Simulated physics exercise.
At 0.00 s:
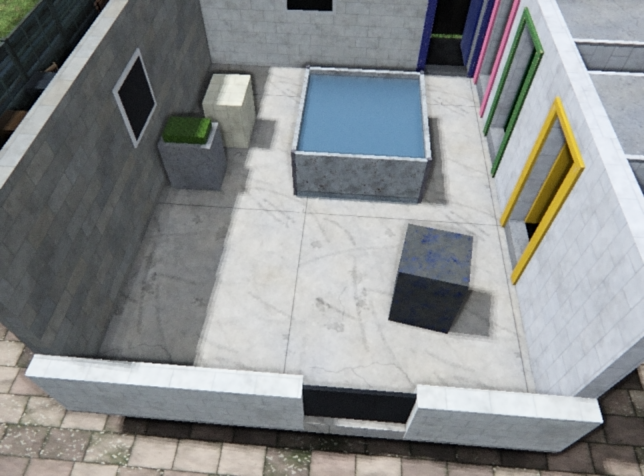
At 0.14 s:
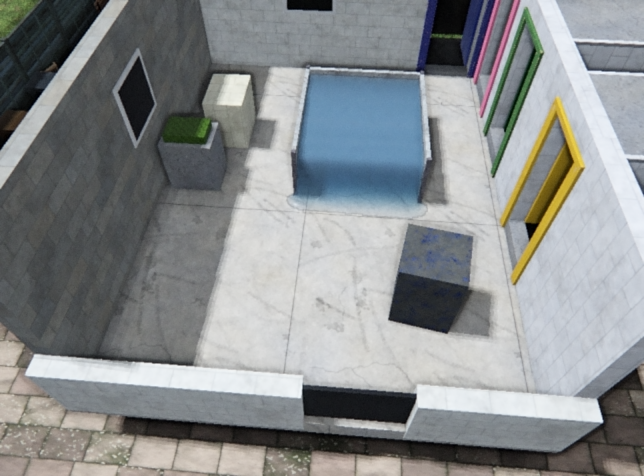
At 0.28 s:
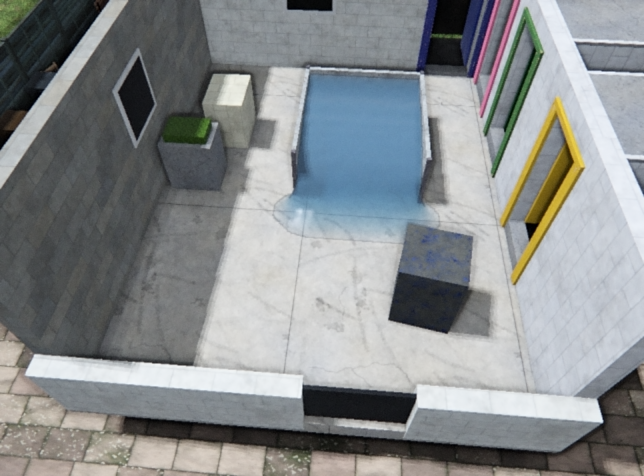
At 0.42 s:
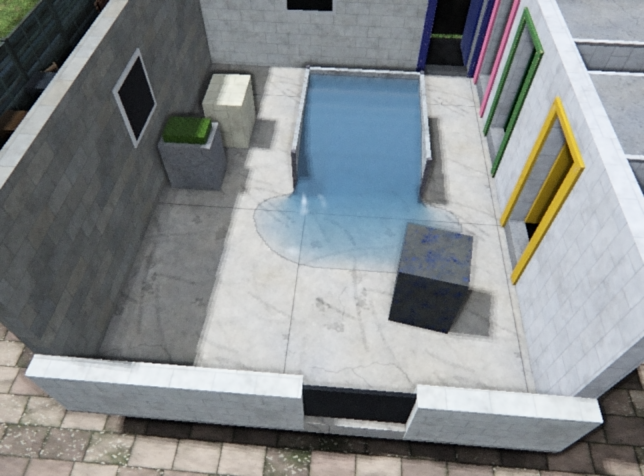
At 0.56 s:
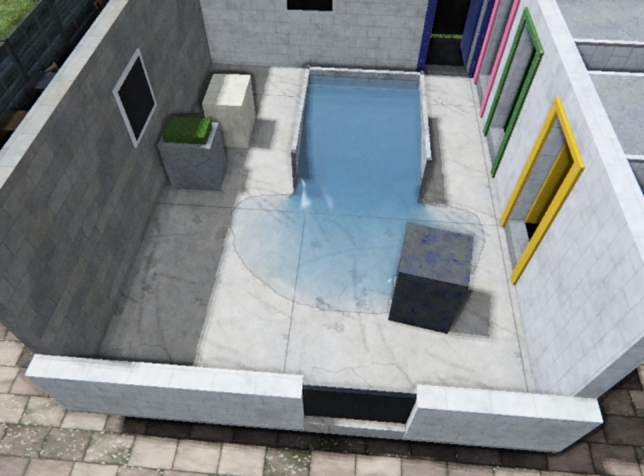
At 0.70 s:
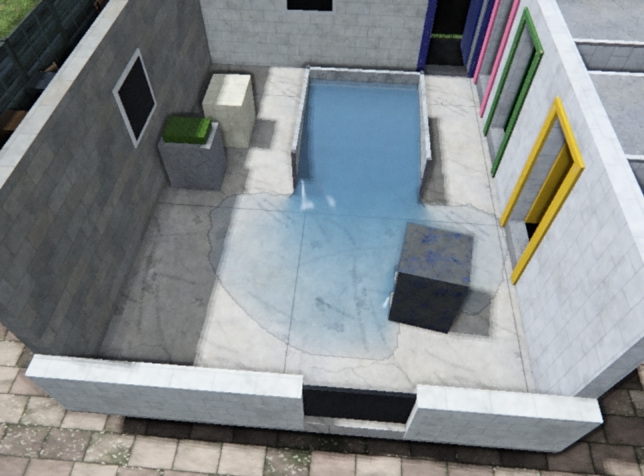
At first, still blue water fills a raised tank at the back of a walled yard with blocks and brightly edged openings. Then the tank's near side gives way and water pours onto the pale floor, spreading toward the front in a widening, thinning sheet that wraps around the dark block.
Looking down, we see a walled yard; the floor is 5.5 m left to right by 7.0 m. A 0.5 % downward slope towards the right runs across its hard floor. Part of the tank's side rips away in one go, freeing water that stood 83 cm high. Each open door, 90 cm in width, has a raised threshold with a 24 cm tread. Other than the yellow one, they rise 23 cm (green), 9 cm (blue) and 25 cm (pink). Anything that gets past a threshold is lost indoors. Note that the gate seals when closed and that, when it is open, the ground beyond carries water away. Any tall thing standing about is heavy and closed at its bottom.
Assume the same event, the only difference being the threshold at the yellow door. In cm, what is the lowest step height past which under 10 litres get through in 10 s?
Close to 27 cm is just enough.
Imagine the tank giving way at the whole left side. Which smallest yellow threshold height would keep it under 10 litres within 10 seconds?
That way, roughly 13.0 cm.
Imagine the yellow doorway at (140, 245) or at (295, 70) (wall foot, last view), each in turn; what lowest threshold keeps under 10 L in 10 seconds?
About 13.5 and 12.5 cm.
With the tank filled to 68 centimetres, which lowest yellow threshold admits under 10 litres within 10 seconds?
About 22 cm.
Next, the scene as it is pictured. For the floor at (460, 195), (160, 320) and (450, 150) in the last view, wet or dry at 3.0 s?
Status: Submerged / submerged / submerged.
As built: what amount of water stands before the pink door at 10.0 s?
About 14.0 centimetres.
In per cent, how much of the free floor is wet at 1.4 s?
45 %.
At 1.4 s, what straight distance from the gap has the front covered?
I make it some 4.2 m.
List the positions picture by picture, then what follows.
Still water, 83 cm deep, in the tank at (363, 114); the yellow door at (532, 206) is dry, in the first picture.
The front is at (300, 206), 0.3 m from the gap at (358, 182); 0.5 m2 of floor is wet, 83 cm left at the back, in the second picture.
The gap is at (358, 185), the front 0.8 m out at (308, 233); the back of the tank holds 83 cm, in the third picture.
The gap is at (358, 187), the front 1.4 m out at (313, 263); the back of the tank holds 80 cm, in the fourth picture.
Water pours out at (358, 188) and has run 2.0 m, to (317, 302); about 10 cm deep outside, 72 cm at the back, in the fifth picture.
Water pours out at (358, 188) and has run 2.7 m, to (308, 346); about 8 cm deep outside, 70 cm at the back; the yellow door at (532, 206), 2.5 m from the gap, is still 0.2 m from the nearest water, in the sixth picture.
After 1.4 s water covers 45 % of the floor, deepest (50 cm) near (337, 404); 15 cm at the yellow door, 0 litres in over its 21 cm threshold.
After 3.0 s water covers 60 % of the floor, deepest (48 cm) near (88, 384); 20 cm at the yellow door, 25 litres in over its 21 cm threshold.
After 10.0 s water covers 100 % of the floor, deepest (18 cm) near (340, 74); 12 cm at the yellow door, 39 litres in over its 21 cm threshold.
At the yellow door as built, the water arrived by 0.8 s and peaked near 24 cm at 3.4 s.
Run again over the same 10 s with other heights there, 24 litres in over 23.5 cm, 3 litres over 32 cm. The limit of 10 litres is kept from about 27 cm up.
